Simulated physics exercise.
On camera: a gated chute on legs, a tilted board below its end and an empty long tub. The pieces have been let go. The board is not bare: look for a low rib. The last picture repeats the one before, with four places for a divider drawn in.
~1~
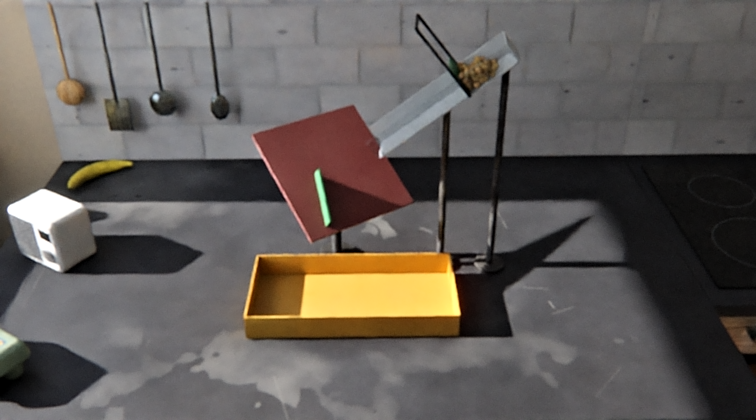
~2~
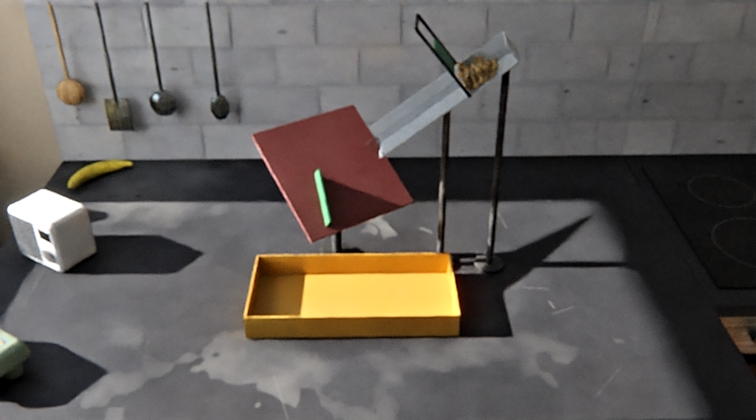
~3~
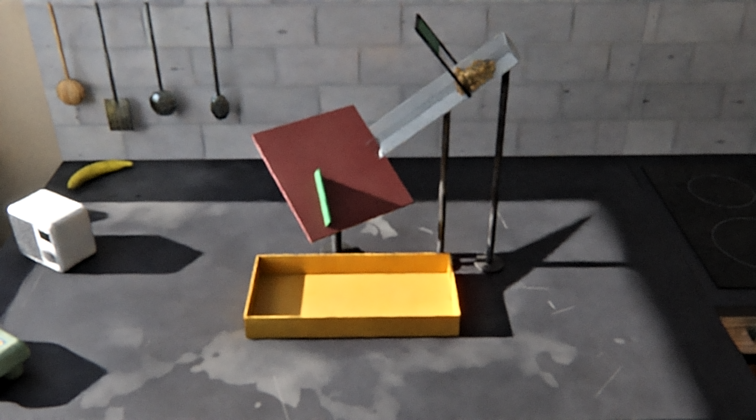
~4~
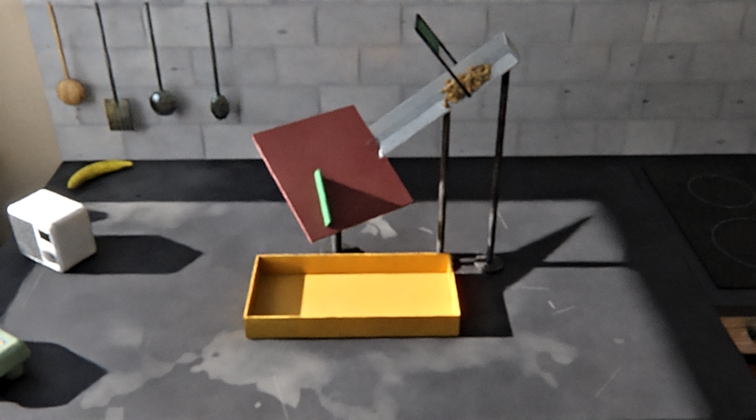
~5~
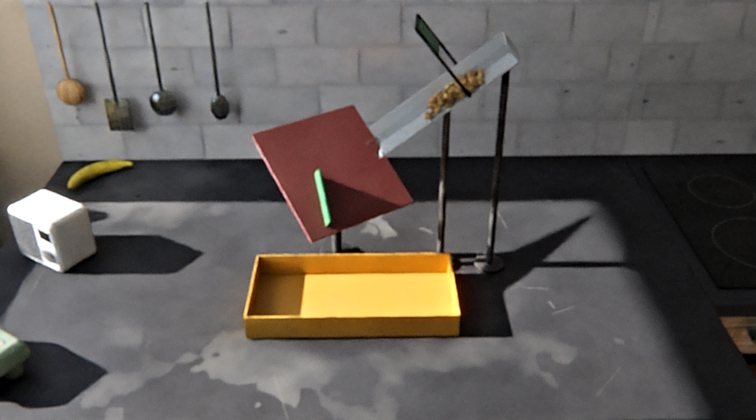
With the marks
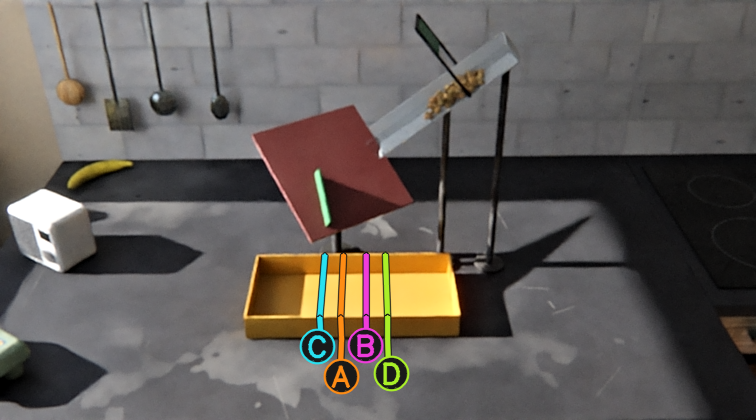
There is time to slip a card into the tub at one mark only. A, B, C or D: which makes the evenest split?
I would pick line B.
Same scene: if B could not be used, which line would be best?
D it is.
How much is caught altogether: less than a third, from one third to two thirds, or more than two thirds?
About that: More than two thirds.
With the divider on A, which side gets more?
The right side.
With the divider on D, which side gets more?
Left.
On the marked copy, line A crosses the front rim at (340, 316); line B crosses the front rim at (366, 316); line C crosses the front rim at (319, 316); line D crosses the front rim at (387, 316).
With A, of what is caught, a small part on the left of the divider, nearly all on the right.
With B, of what is caught, about half on the left of the divider, about half on the right.
With C, of what is caught, a stray few on the left of the divider, nearly all on the right.
With D, of what is caught, most on the left of the divider, about a quarter on the right.
